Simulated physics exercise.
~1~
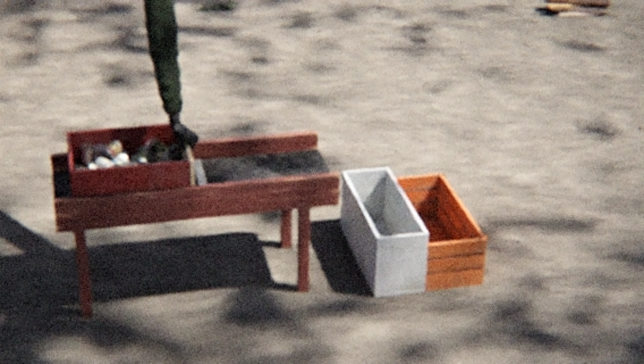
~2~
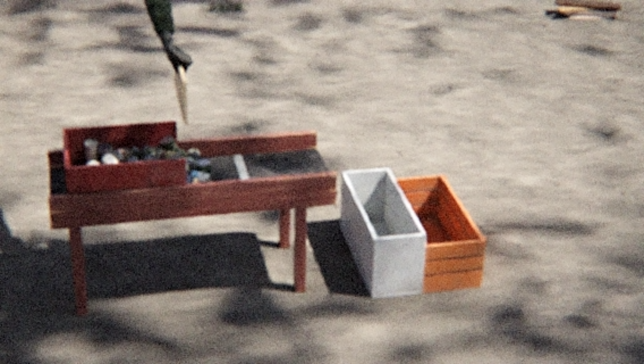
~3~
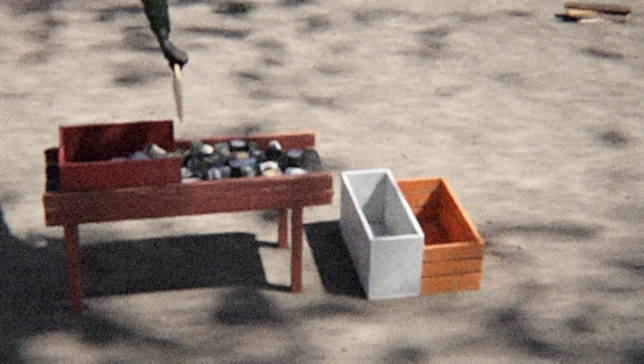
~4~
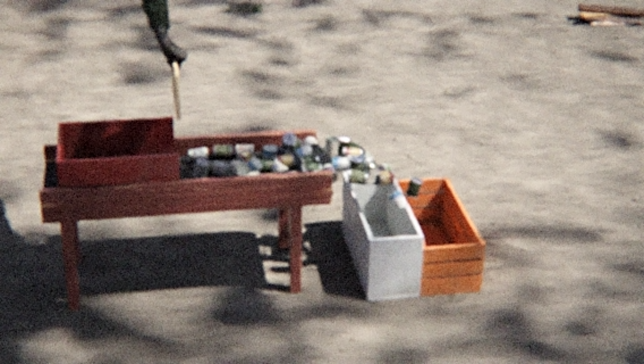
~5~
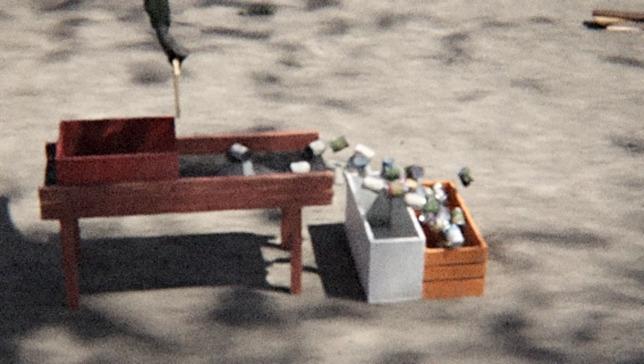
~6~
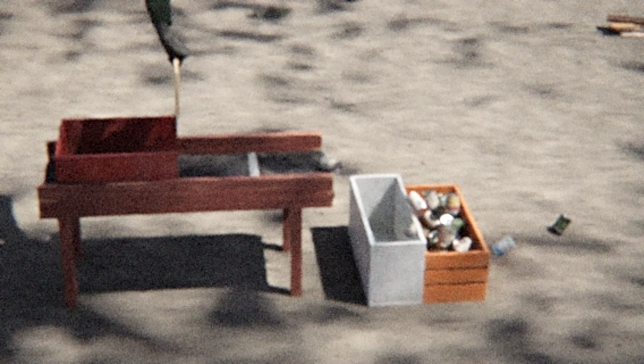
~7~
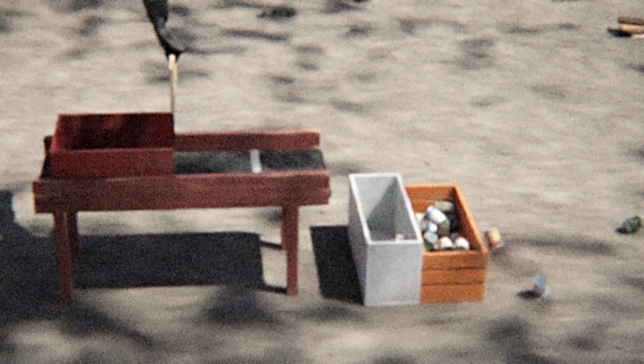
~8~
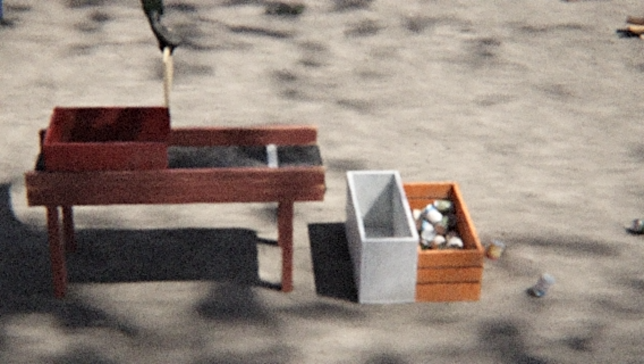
On sunlit, shadow-dappled ground, a red bench with a dark belt along its top stands to the left of a white tote and an orange bin. A dark arm or rod lifts a pale gate away from a red pen full of loose small tins. The belt carries the tins rightward in a crowded stream, emptying the pen. They fly off the end, passing over the white tote, and most drop into the orange bin. A few land beyond it, one travelling far to the right. At the end the belt is bare and the orange bin holds a heap of tins.
